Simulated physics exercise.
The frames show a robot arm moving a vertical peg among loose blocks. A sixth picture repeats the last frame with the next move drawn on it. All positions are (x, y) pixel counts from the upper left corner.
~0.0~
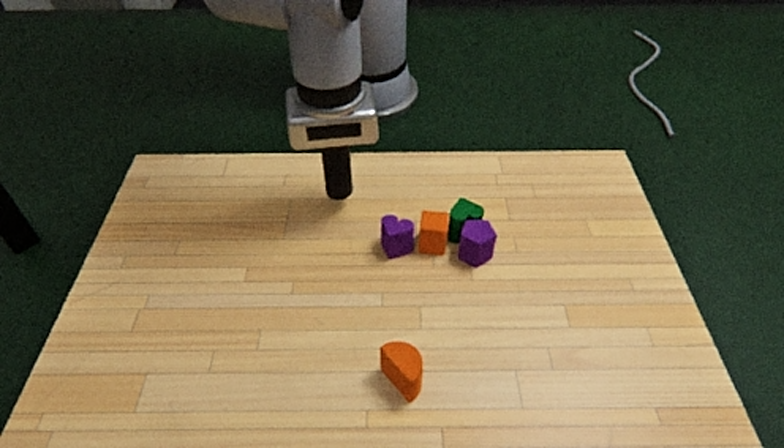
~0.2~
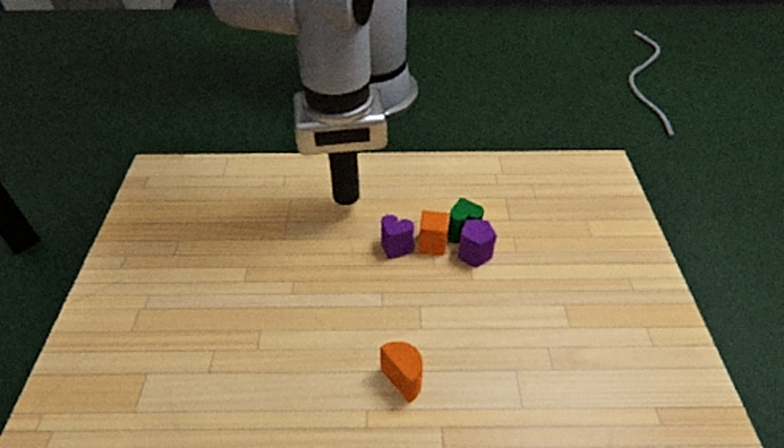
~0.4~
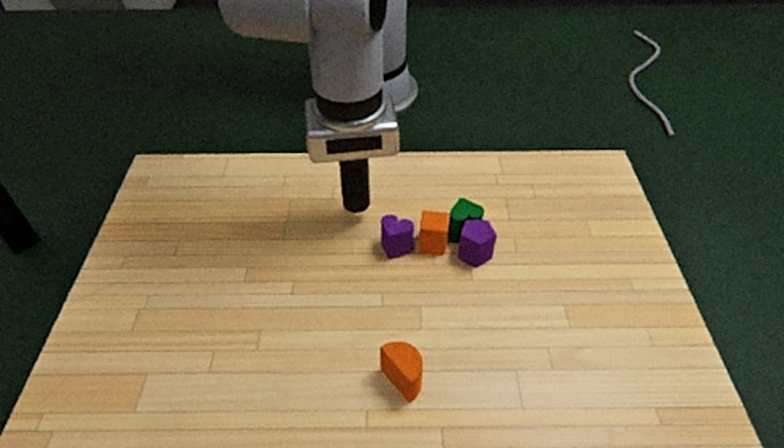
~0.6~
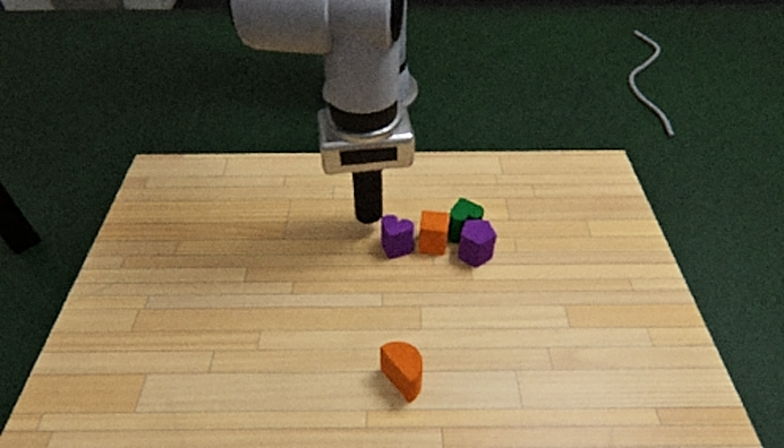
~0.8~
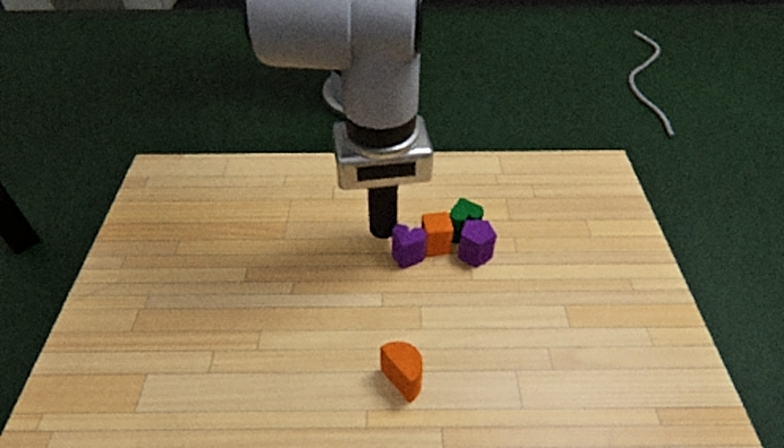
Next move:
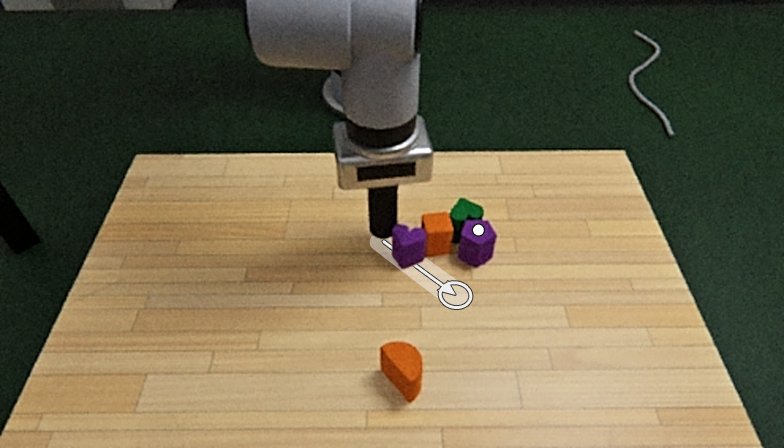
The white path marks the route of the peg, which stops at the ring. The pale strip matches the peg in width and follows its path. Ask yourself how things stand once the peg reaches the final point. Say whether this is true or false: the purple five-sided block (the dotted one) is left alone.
This is true.
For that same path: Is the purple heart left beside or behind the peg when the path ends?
I'd say no.
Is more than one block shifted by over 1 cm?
Going by the path, no.
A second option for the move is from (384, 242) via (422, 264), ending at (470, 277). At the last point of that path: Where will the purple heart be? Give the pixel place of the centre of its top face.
In the picture, that point is around (484, 280).
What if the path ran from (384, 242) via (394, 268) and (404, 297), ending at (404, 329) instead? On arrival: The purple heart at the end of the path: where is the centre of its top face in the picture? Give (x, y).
The spot you're after is about (430, 256) in the image.
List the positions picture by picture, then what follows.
Peg tip at (340, 191); block tops, purple heart at (396, 224); purple five-sided block at (478, 230), in the first frame.
Peg at (347, 196); blocks unchanged, in the second frame.
Peg at (357, 204); blocks unchanged, in the third frame.
Peg at (369, 214); blocks unchanged, in the fourth frame.
Peg at (384, 229); purple heart at (408, 233); purple five-sided block at (478, 230), in the fifth frame.
Path on the board, straight from (384, 242) to (456, 295); the dot is on the purple five-sided block.
What follows on the original path. One third of the way, peg at (408, 247); purple heart at (435, 252).
Two thirds of the way, peg at (432, 264); purple heart at (463, 269).
At the end, peg at (457, 282); purple heart at (492, 283), turned 30° anticlockwise; purple five-sided block in place.
